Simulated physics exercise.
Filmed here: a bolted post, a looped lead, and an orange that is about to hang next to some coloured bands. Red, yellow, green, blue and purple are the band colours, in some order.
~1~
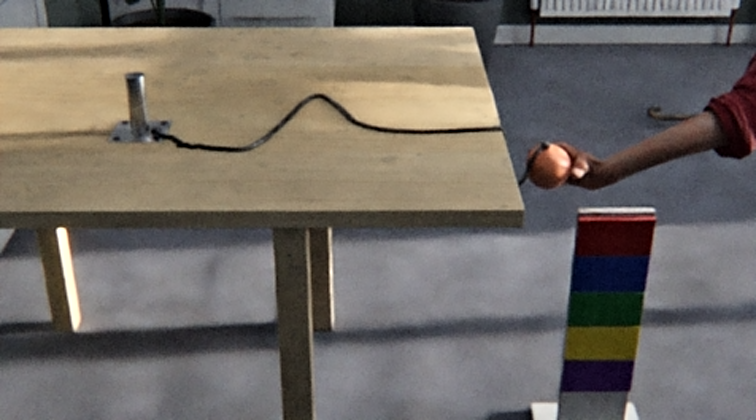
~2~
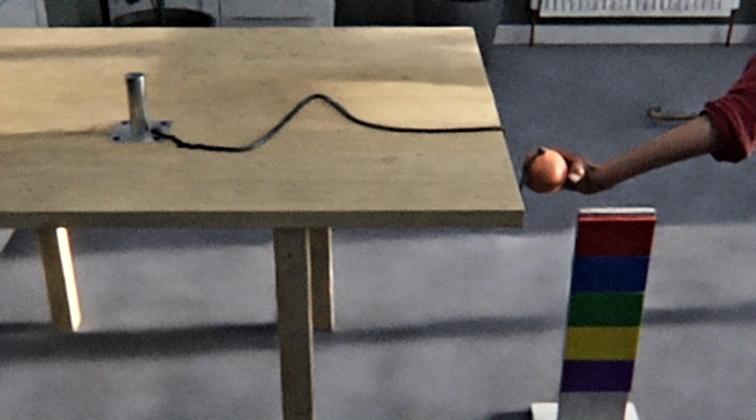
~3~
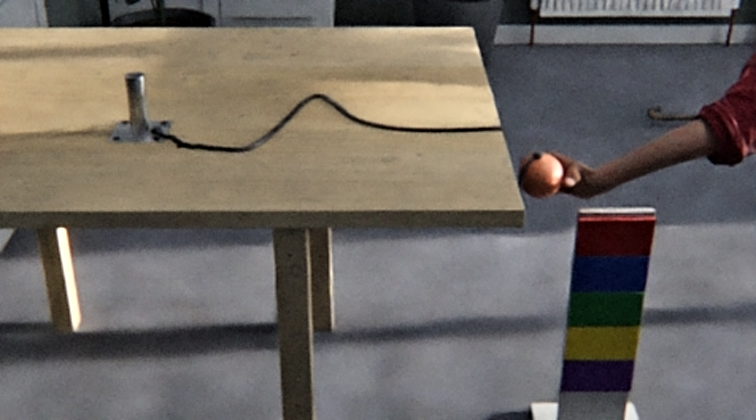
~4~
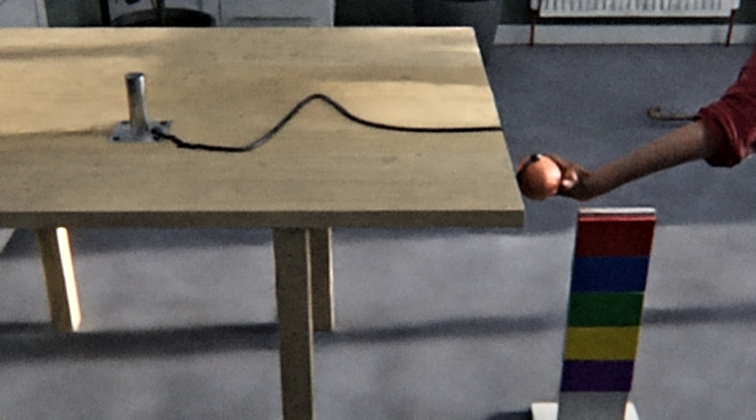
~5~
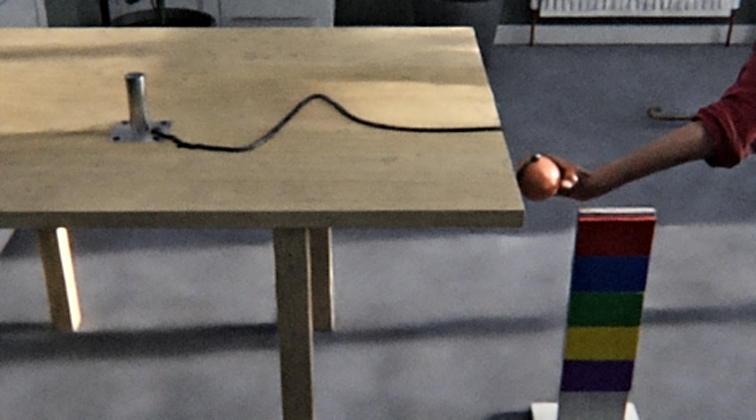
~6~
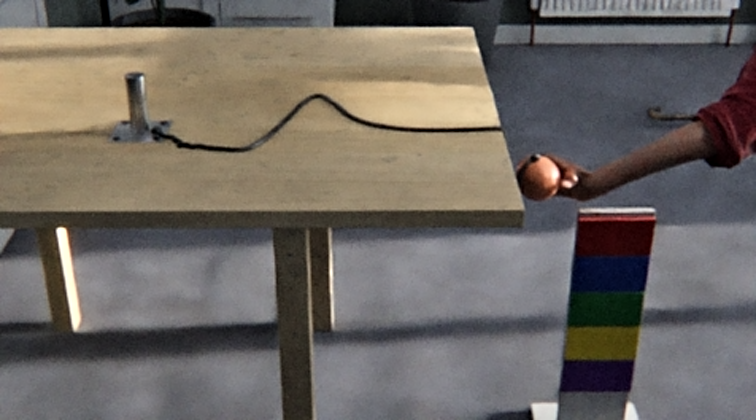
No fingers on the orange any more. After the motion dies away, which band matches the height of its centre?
The purple one.
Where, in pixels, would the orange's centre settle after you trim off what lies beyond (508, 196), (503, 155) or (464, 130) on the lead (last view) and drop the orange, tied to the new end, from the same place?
About (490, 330), (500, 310) and (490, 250).
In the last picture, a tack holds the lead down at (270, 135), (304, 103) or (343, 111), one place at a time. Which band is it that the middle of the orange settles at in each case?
Yellow, then green, then blue.
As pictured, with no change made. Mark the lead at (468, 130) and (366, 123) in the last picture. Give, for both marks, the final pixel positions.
In that view they sit near (487, 235) and near (500, 146).
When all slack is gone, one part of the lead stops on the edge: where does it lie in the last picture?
The spot located at (351, 117) in the last picture.
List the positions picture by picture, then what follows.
In the first frame, orange (548, 167); red (616, 238); blue (611, 275); green (607, 310); yellow (602, 344); purple (598, 377).
In the second frame, orange (544, 172); lead through (187, 145) (277, 128) (330, 100) (405, 130) (503, 146).
In the third frame, orange (540, 176).
In the fourth frame, orange (538, 178); lead through (187, 145) (277, 128) (330, 100) (408, 130) (503, 149).
In the fifth frame, orange (538, 179).
In the sixth frame, orange (538, 179); lead through (187, 145) (277, 128) (330, 100) (408, 130) (503, 148).
Soon after, orange near (473, 348); level with yellow.
After that, orange near (497, 395); level with purple.
In the end, orange near (478, 390); level with purple. At purple.
